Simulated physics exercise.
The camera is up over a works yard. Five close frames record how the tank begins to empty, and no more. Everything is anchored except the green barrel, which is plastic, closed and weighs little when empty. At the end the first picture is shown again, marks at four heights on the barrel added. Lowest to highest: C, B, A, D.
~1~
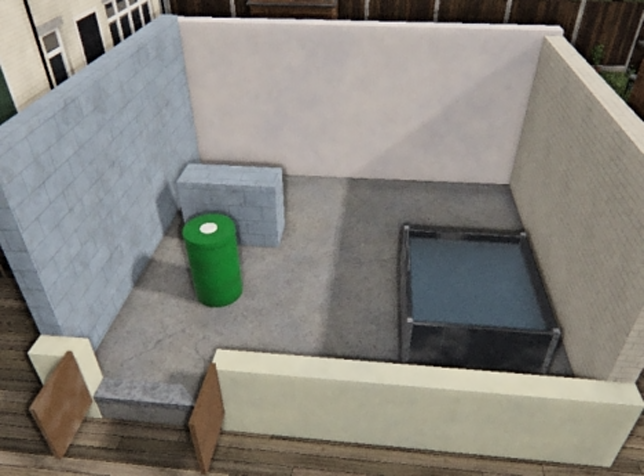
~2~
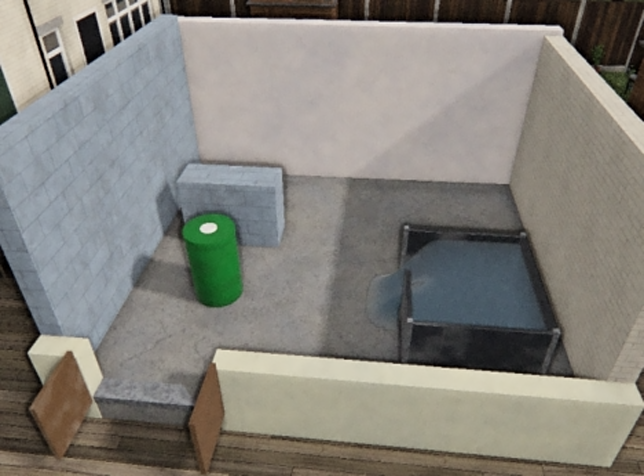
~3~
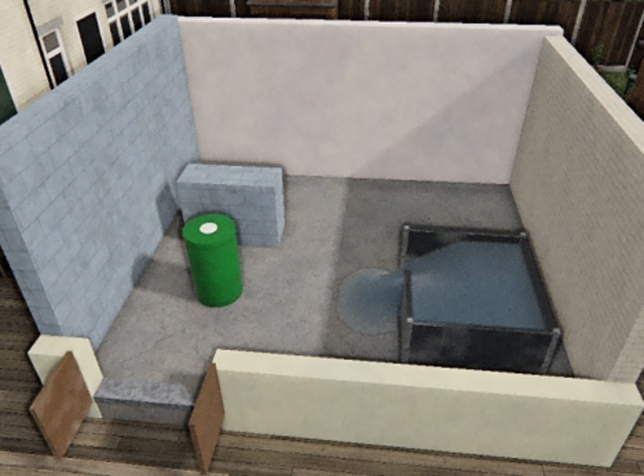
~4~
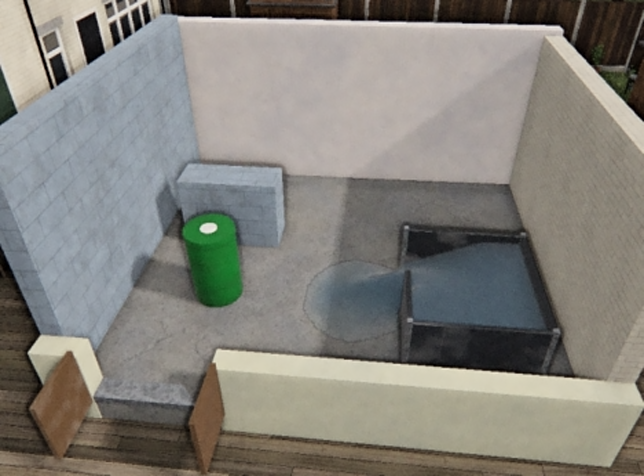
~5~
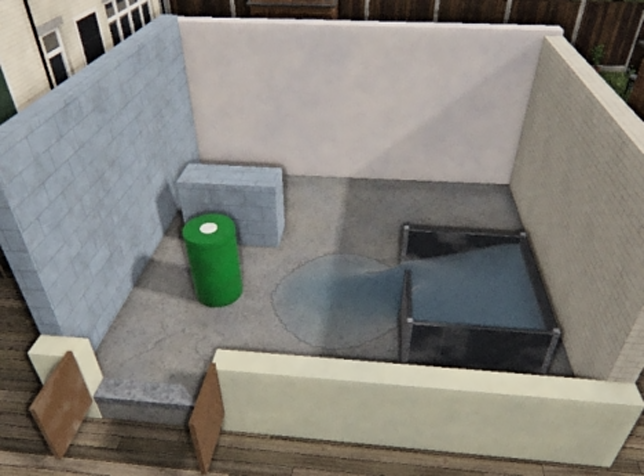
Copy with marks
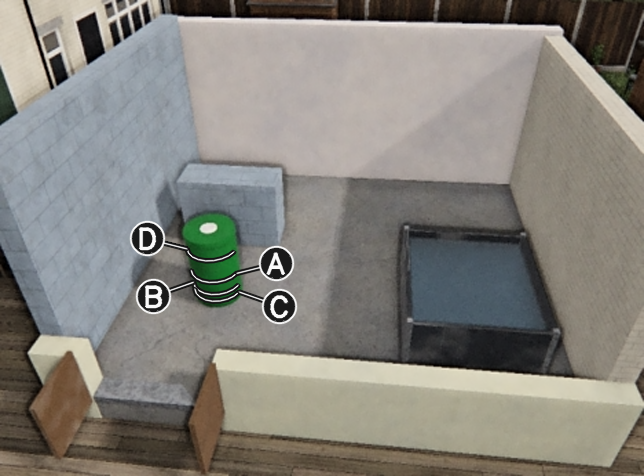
Water pours out through the left side of a dark-framed tank and spreads leftward across the grey ground in a widening, rounded pool, while the level inside drops. The setting is a walled yard seen from above by a still camera. A green barrel with a white lid stands left of centre before a pale blue block, between blue and cream walls, with brown gates open at the front left.
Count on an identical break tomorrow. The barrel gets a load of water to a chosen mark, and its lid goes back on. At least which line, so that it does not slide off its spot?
Go for A.
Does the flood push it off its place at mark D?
No, that is safe.
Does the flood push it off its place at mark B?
Yes, it does.
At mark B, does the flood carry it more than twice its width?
No, less.
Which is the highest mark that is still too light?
The answer is B.
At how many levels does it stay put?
Two of them.
In white, A at (209, 282); B at (211, 294); C at (212, 301); D at (205, 260); from the bottom up C, B, A, D.
With A, it does not move.
With B, it is pushed about half its own width away.
With C, it is pushed about 3 times its own width away.
With D, it does not move.
